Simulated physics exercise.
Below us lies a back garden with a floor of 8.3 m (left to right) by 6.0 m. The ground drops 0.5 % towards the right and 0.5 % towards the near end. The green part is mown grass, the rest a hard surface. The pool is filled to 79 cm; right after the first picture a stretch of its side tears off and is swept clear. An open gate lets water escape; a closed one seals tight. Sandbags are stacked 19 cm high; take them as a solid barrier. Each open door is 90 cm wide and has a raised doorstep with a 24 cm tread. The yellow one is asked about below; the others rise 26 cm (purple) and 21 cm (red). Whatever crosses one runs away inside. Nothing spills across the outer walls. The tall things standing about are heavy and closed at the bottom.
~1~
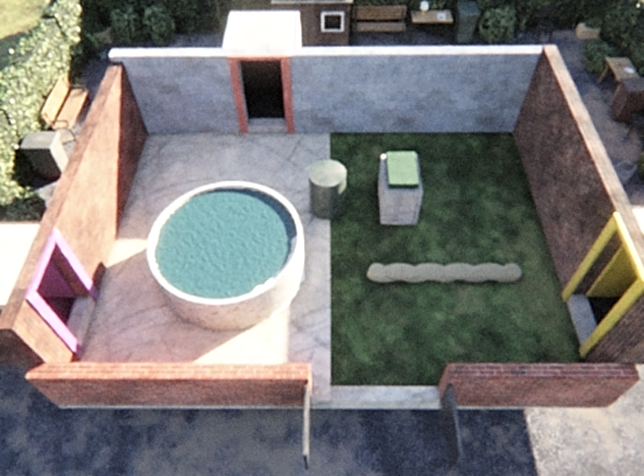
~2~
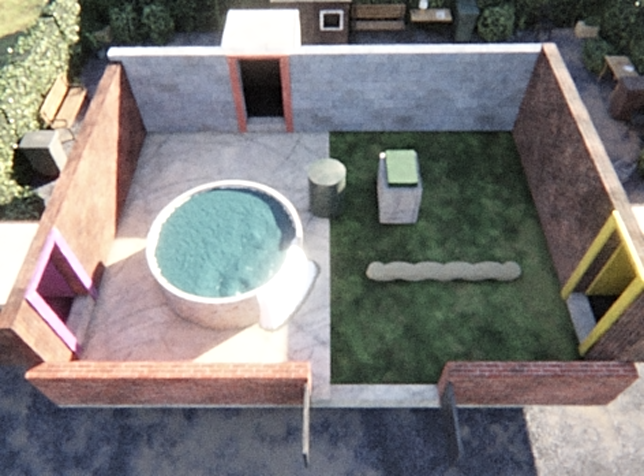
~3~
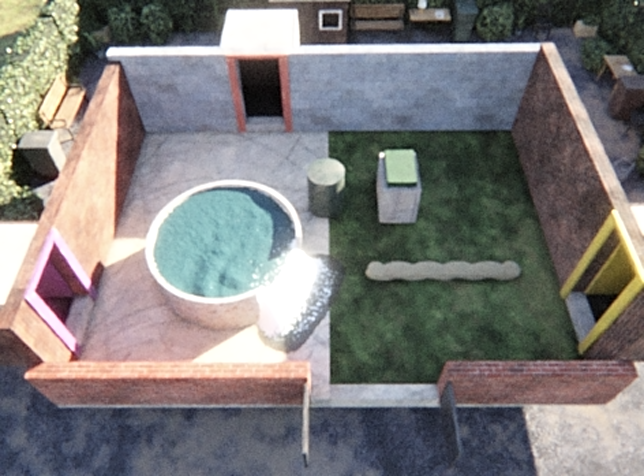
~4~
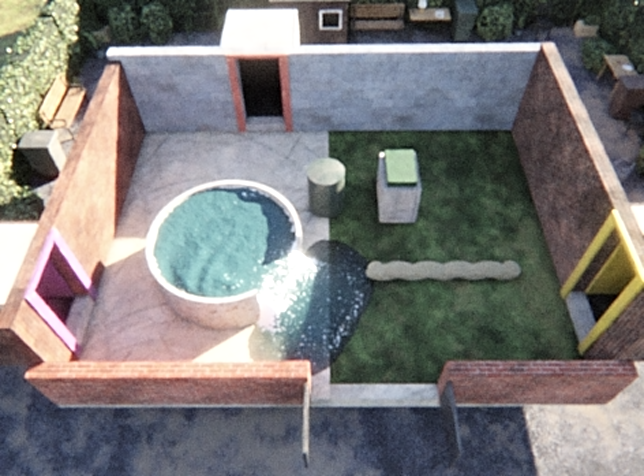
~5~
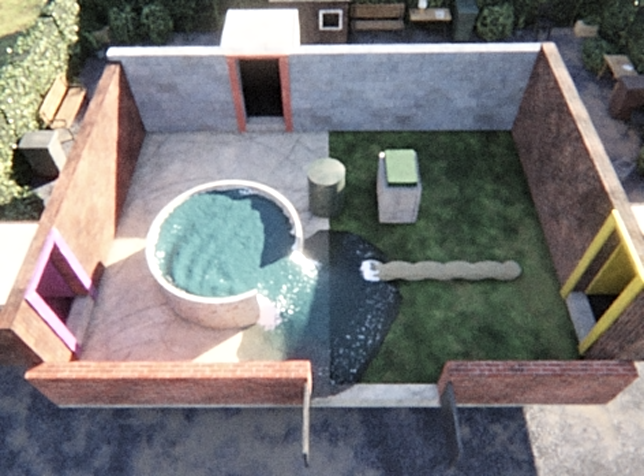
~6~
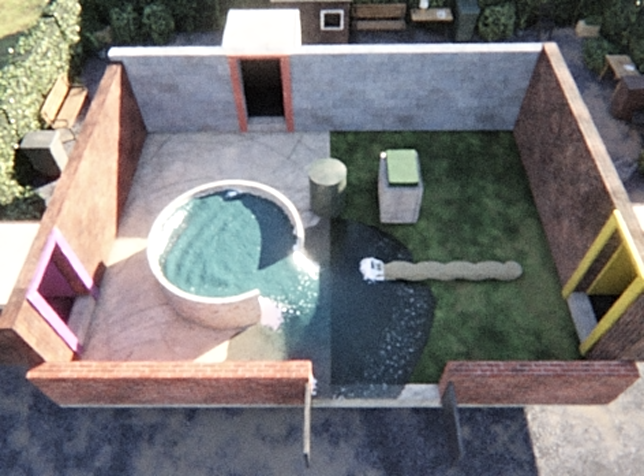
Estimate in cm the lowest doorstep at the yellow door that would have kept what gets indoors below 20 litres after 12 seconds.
About 22 cm.
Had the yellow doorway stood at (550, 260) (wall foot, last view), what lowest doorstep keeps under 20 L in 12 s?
About 9.5 cm.
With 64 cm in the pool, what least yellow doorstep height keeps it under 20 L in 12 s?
Some 16 cm.
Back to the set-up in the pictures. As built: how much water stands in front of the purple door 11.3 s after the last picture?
Some 1.5 cm.
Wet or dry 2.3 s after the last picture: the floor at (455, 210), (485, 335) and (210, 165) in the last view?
In that order: Wet, under water, not reached.
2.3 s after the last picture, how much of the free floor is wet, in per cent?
About 40 per cent.
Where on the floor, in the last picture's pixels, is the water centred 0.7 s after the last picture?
At about (272, 282).
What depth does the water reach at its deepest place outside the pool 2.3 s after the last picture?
Up to some 36 cm.
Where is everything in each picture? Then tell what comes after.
Still water, 79 cm deep, in the pool at (226, 240); the yellow door at (597, 294) is dry, in the first frame.
The front is at (277, 326), 0.3 m from the gap at (288, 285); 0.3 m2 of floor is wet, 79 cm left at the back, in the second frame.
Water pours out at (288, 286) and has run 0.8 m, to (294, 346); about 11 cm deep outside, 79 cm at the back, in the third frame.
Water pours out at (288, 287) and has run 1.3 m, to (326, 362); about 8 cm deep outside, 79 cm at the back, in the fourth frame.
The front is at a hidden place, 1.8 m from the gap at (288, 288); 5.1 m2 of floor is wet, 78 cm left at the back, in the fifth frame.
The gap is at (289, 287), the front 2.5 m out at a hidden place; the back of the pool holds 71 cm; the yellow door at (598, 291), 4.9 m from the gap, is still 2.4 m from the nearest water, in the sixth frame.
Then, 0.7 s after the last picture water covers 25 % of the floor, deepest (38 cm) near (290, 305); it has not reached the yellow door.
Then, 2.3 s after the last picture water covers 40 % of the floor, deepest (36 cm) near (571, 384); 30 cm at the yellow door, 1 litre in over its 26 cm doorstep.
Then, 11.3 s after the last picture water covers 80 % of the floor, deepest (10 cm) near (559, 384); 9 cm at the yellow door, 7 litres in over its 26 cm doorstep.
At the yellow door as built, the water peaked near 31 cm, 2.1 s after the last picture.
With a doorstep of 19 cm, 40 litres would have come in within the 12 s; with 25.5 cm, 8 litres. So under 20 litres takes about 22 cm.
